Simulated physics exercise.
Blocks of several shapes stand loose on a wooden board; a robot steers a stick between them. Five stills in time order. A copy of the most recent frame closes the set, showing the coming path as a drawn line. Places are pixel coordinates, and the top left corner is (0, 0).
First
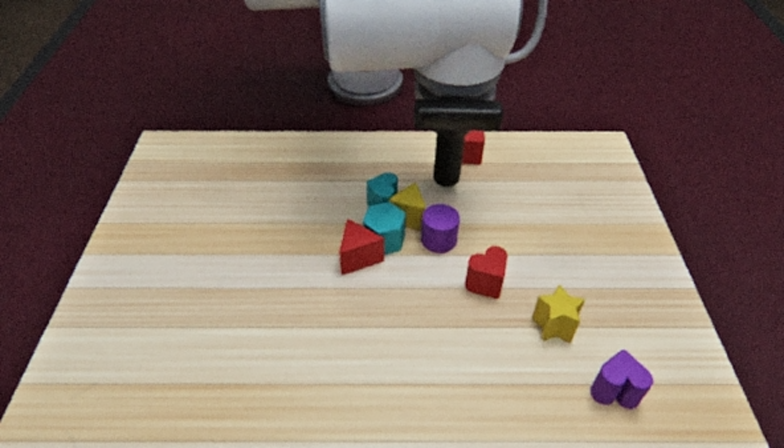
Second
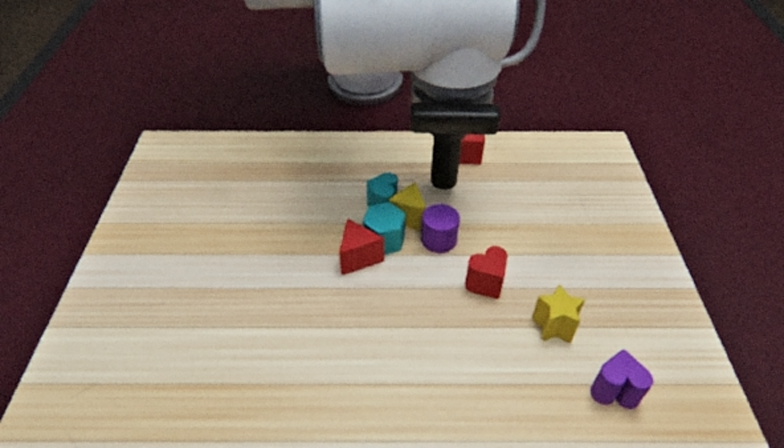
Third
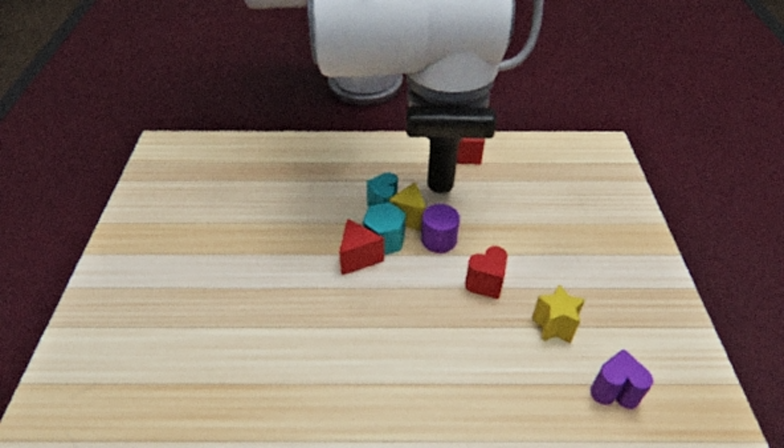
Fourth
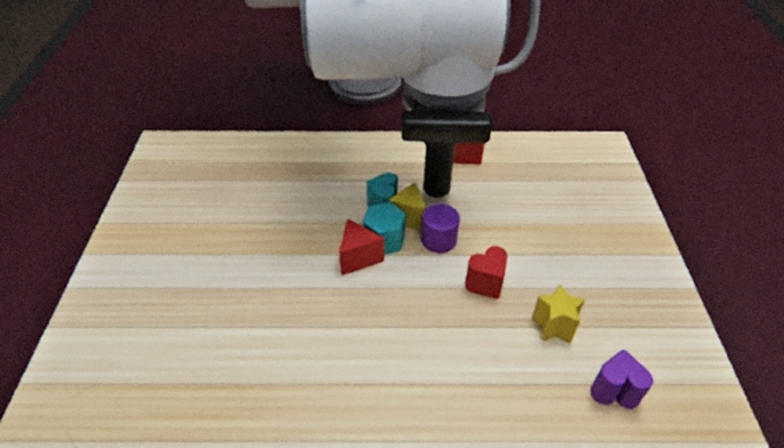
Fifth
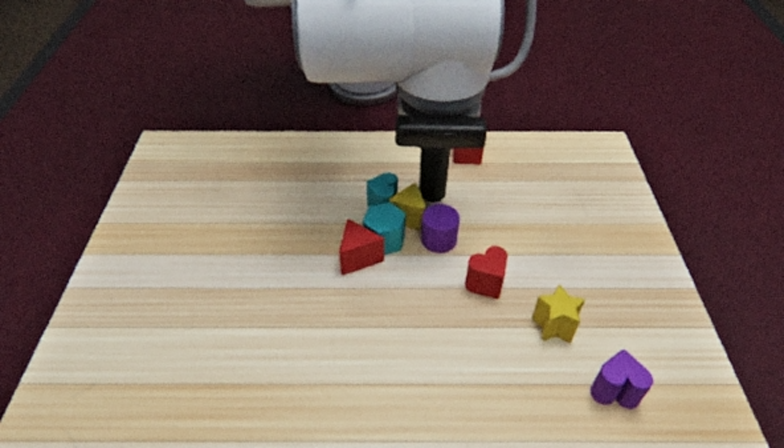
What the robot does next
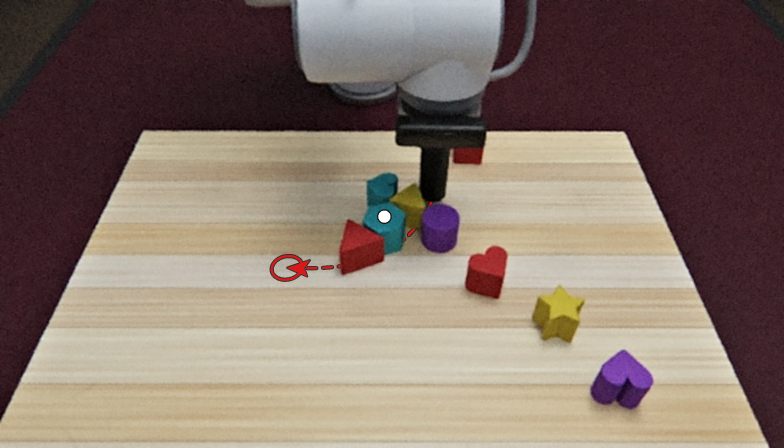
The clip shows a robot arm holding a black stick above a wooden board scattered with red, turquoise, yellow and purple blocks; the stick moves slightly left and toward the viewer, while the blocks stay in place.
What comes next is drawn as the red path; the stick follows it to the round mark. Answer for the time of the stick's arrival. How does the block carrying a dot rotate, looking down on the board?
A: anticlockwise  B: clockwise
Option B.
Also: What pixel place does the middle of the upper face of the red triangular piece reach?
When the path ends, it will be at (311, 270).
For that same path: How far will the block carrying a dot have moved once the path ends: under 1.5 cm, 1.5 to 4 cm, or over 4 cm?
Travels over 4 cm.
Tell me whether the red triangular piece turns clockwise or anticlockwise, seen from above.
My prediction: CCW.
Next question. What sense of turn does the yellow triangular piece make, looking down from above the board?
Looking down, it rotates clockwise.
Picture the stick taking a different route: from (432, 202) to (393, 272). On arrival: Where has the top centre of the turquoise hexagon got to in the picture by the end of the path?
That would be at about pixel (366, 225).
The line goes from (432, 202) via (404, 239) and (351, 264), ending at (287, 268); the dot is on the turquoise hexagon.
What follows on the original path. One third of the way, stick (404, 231); red triangular piece (343, 248); turquoise hexagon (365, 227), turned 15° anticlockwise; yellow triangular piece (380, 204), turned 25° clockwise; purple disc (442, 222).
Two thirds of the way, stick (350, 256); red triangular piece (324, 261), turned 20° anticlockwise; turquoise hexagon (316, 230), turned 20° clockwise; yellow triangular piece (377, 203), turned 40° clockwise; purple disc (442, 222).
At the end, stick (285, 259); red triangular piece (311, 270), turned 35° anticlockwise; turquoise hexagon (279, 219), turned 70° clockwise; yellow triangular piece (377, 203), turned 40° clockwise; purple disc (442, 222).
